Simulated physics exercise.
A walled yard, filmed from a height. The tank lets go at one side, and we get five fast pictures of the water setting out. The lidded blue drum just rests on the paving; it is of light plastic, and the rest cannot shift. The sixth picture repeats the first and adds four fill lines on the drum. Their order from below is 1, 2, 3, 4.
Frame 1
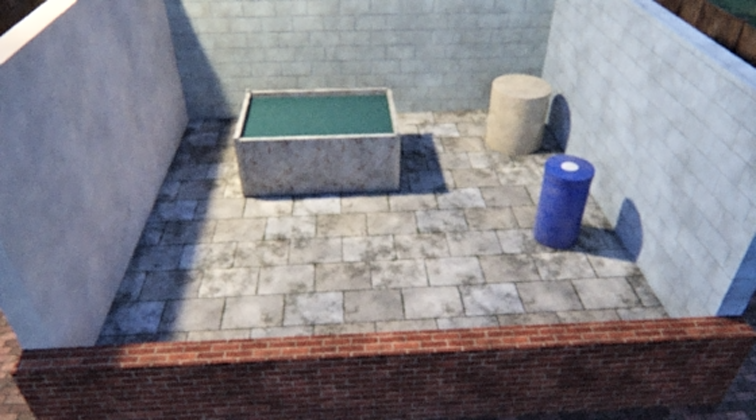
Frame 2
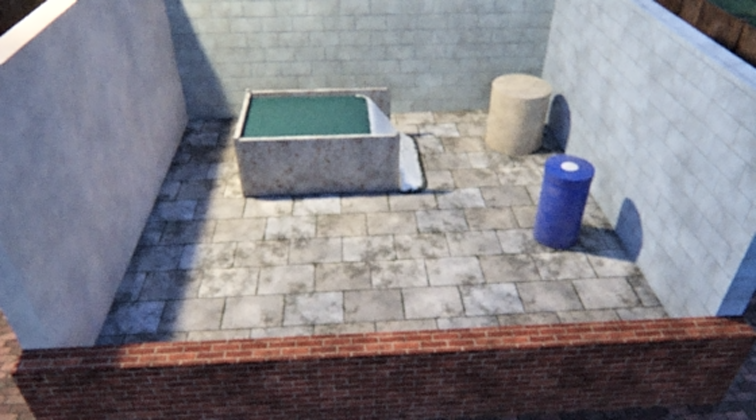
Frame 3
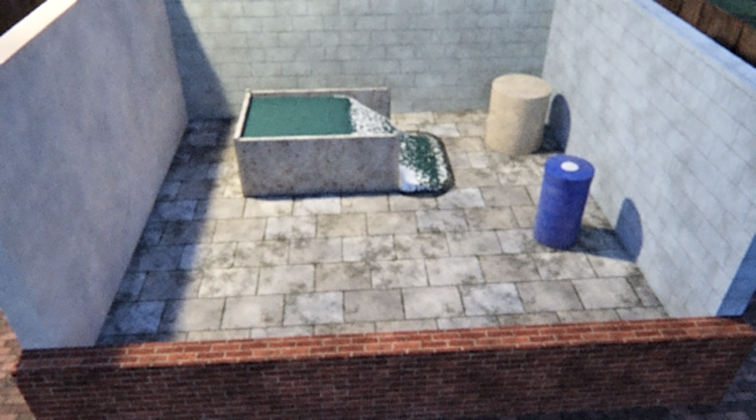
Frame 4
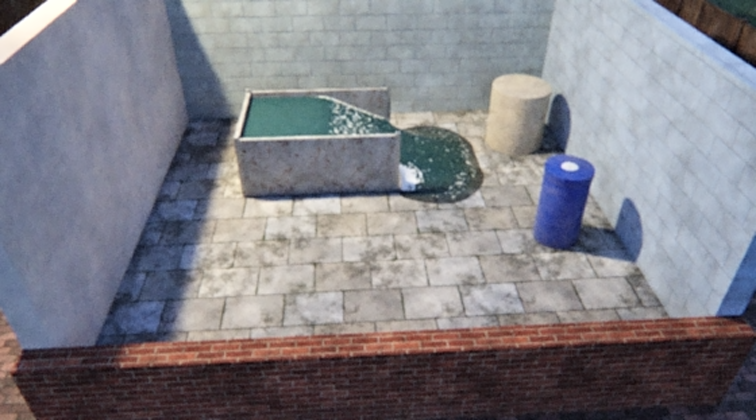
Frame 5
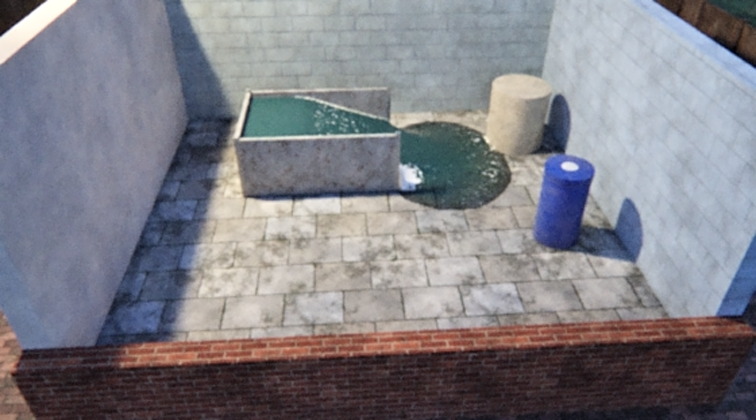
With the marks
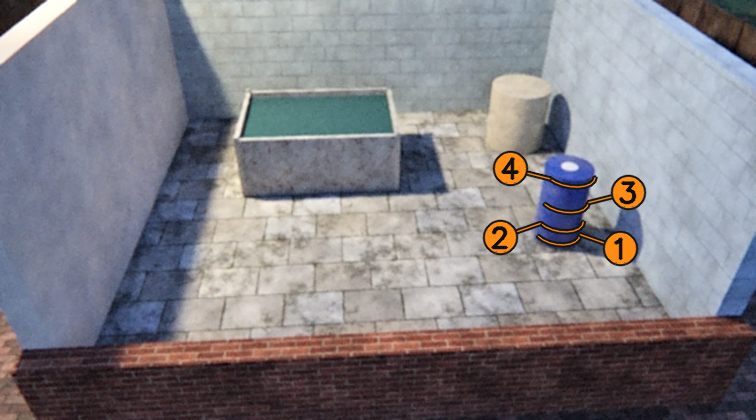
A paved yard enclosed by pale block walls, with a low red brick wall in front, is seen from above by a still camera. A stone-sided tank of green water sits left of centre towards the back, with a beige cylinder and a blue drum standing on the right. The tank's right side opens, and foaming water pours out, spreading rightward across the paving in a widening dark green pool.
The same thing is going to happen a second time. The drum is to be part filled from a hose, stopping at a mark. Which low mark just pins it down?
It is 3.
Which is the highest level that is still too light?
That would be 2.
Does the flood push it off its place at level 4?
No.
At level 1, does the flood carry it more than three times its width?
Yes, it does.
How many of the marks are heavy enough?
Two of the four.
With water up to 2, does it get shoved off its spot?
Yes.
In orange, 1 at (563, 244); 2 at (567, 231); 3 at (571, 212); 4 at (578, 187); from the bottom up 1, 2, 3, 4.
With 1, it is pushed about 6 times its own width away.
With 2, it is pushed about half its own width away.
With 3, it does not move.
With 4, it does not move.
